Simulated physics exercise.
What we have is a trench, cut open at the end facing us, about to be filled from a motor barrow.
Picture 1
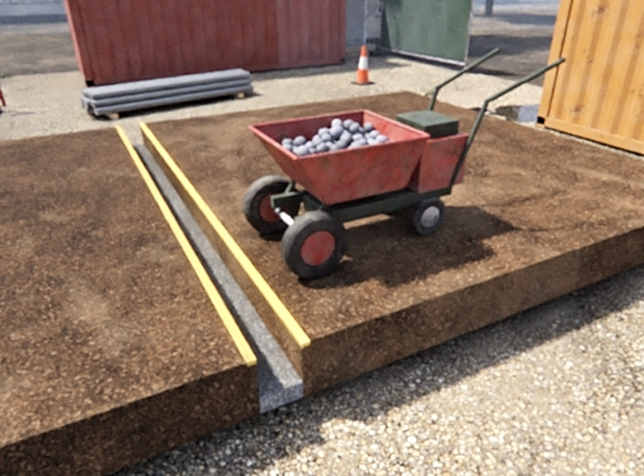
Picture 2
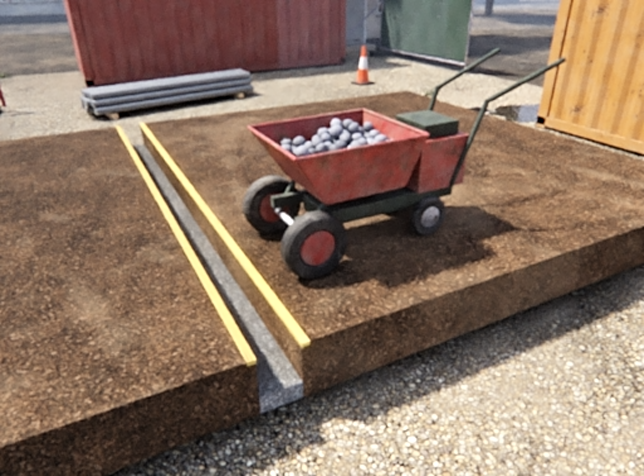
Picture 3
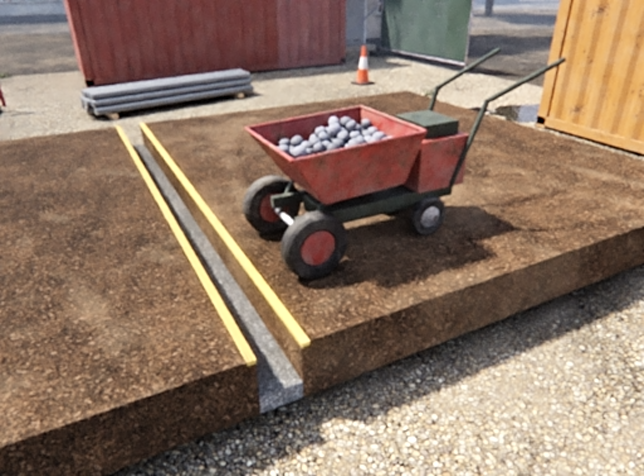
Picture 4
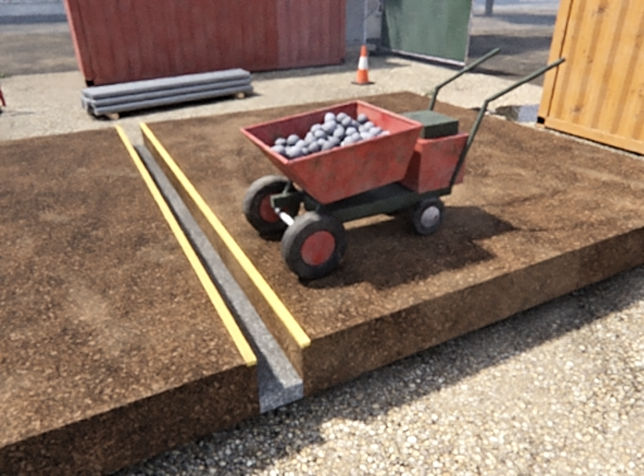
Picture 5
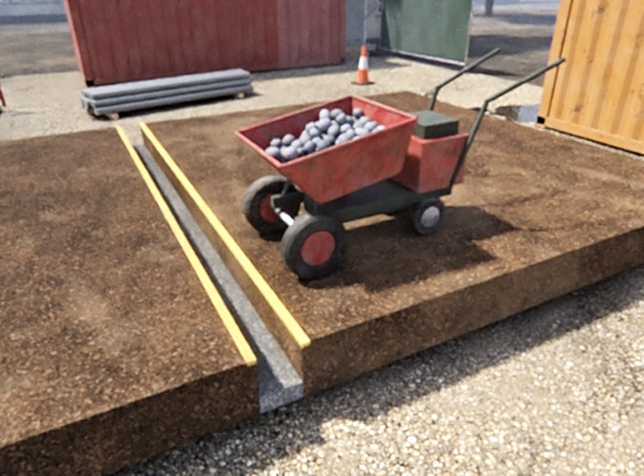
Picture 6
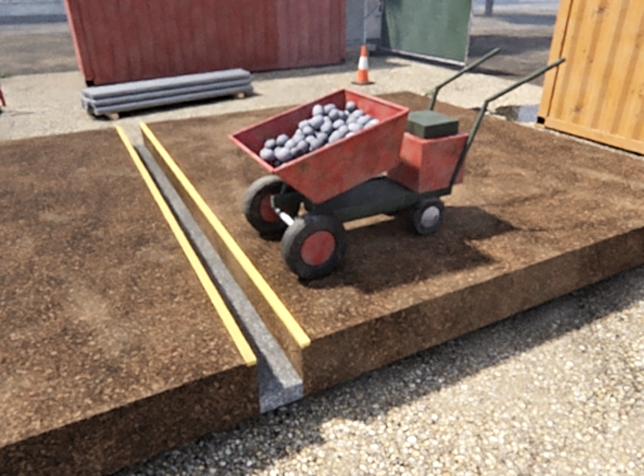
A red skip heaped with round grey cobbles, on a black-wheeled motor barrow with handles at the right, starts out level and then tilts gradually forward to the left, its load tilting with it. The barrow stands on a raised brown bed beside a narrow, yellow-edged trench, seen from slightly above by a still camera. Behind are grey pipes, an orange cone, and red, green and orange-brown walls.
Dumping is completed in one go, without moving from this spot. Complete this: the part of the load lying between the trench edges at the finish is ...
The smaller part.
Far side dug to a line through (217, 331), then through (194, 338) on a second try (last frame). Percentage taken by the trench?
The first try comes out at 30 percent and the second at 60 percent.
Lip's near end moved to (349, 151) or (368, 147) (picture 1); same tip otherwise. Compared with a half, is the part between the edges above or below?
Well, parked at the first spot it'd be past the halfway mark, and at the second it'd be past the halfway mark.
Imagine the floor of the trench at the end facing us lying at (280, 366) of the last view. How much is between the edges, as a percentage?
Something close to 10 per cent.
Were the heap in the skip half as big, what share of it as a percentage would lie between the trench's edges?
Share: Approx. 10 %.
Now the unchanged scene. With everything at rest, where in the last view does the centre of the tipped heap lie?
The centre comes to rest close to (156, 278).
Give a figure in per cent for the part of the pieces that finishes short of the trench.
About 0 %.
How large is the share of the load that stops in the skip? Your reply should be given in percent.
It works out near 5 percent.
Shortly afterwards, skip tipped steeply; the whole lot in the skip.
Next, skip tipped right over; the bulk in the skip; near a quarter beyond it; a little falling.
Some moments later, skip tipped right over; a little in the skip; only a few in or heaped over the trench; the bulk beyond it.
In the end, skip tipped right over; only a few in the skip; a little in or heaped over the trench; the bulk beyond it.
